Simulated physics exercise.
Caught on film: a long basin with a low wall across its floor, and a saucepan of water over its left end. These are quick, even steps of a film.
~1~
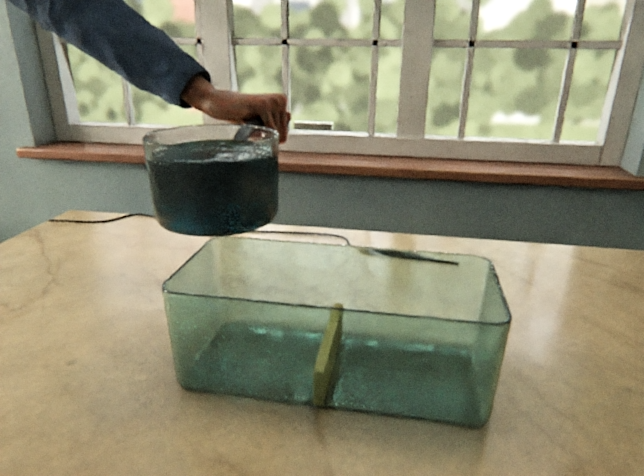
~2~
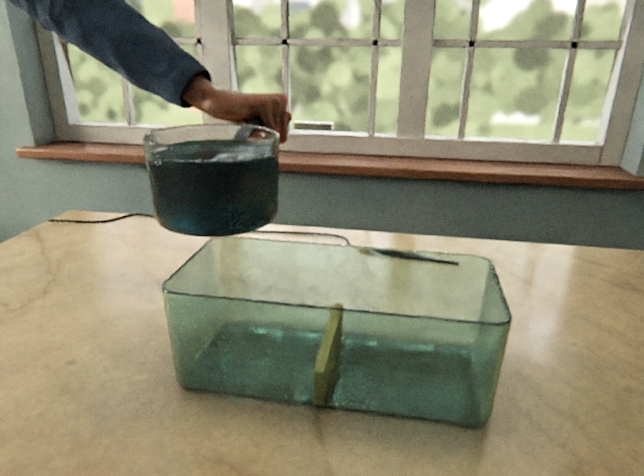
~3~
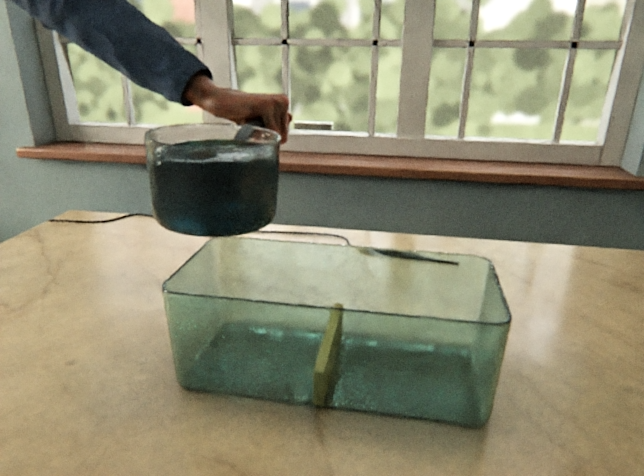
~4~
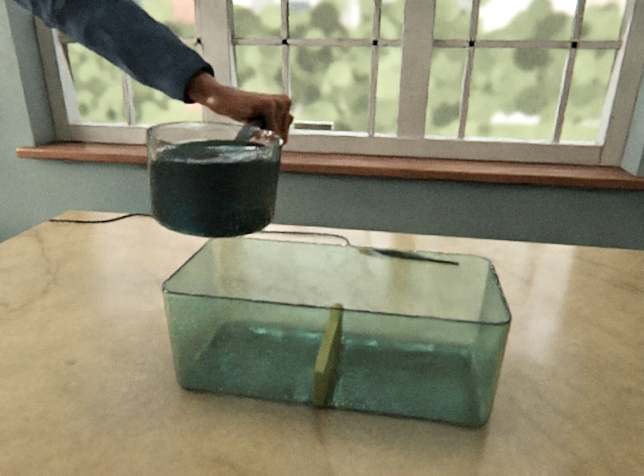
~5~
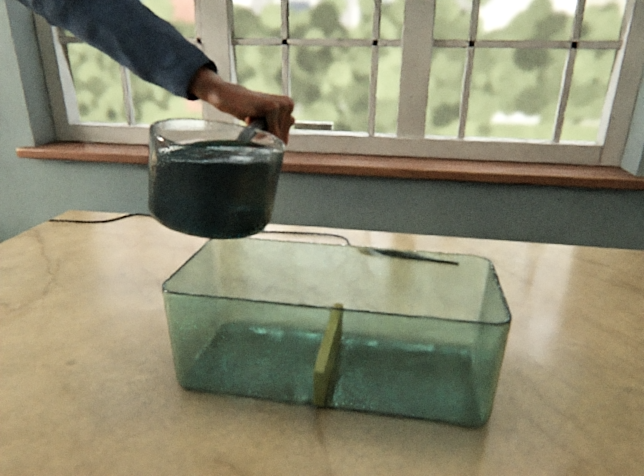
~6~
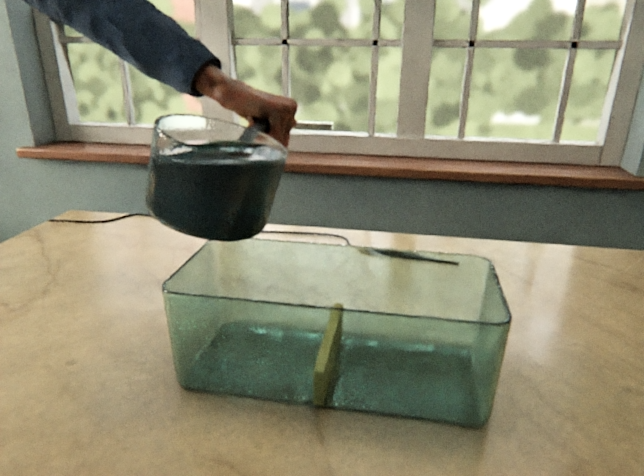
A hand holding a saucepan of dark liquid above a divided long basin, slowly tilting it slightly to the right.
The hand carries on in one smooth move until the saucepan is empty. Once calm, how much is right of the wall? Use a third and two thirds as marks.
It comes to from a third to two thirds.
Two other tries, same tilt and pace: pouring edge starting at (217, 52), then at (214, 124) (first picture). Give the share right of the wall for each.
In turn 20 and 10 in a hundred.
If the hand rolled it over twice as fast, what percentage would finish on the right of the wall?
It comes to 35 per cent or so.
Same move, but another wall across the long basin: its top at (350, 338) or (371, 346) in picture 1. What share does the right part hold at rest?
Roughly 30 per cent, and 15 per cent.
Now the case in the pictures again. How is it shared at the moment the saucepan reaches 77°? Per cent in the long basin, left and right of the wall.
Left about 5, right about 15.
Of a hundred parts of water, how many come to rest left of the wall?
Some 45 per cent.
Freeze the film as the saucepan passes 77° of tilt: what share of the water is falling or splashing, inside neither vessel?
Roughly 25 in a hundred.
A moment on, the saucepan is tipped on its side and 57 per cent is still to pour, 3 is left of the wall and 15 right of it.
Next, the saucepan is tipped right over and 9 per cent is still to pour, 30 is left of the wall and 55 right of it.
Then the saucepan is tipped right over and 0 per cent is still to pour, 43 is left of the wall and 56 right of it.
Later the saucepan is tipped right over and 0 per cent is still to pour, 43 is left of the wall and 56 right of it.
Finally, 43 per cent lies left of the wall, 56 right of it and 1 outside.
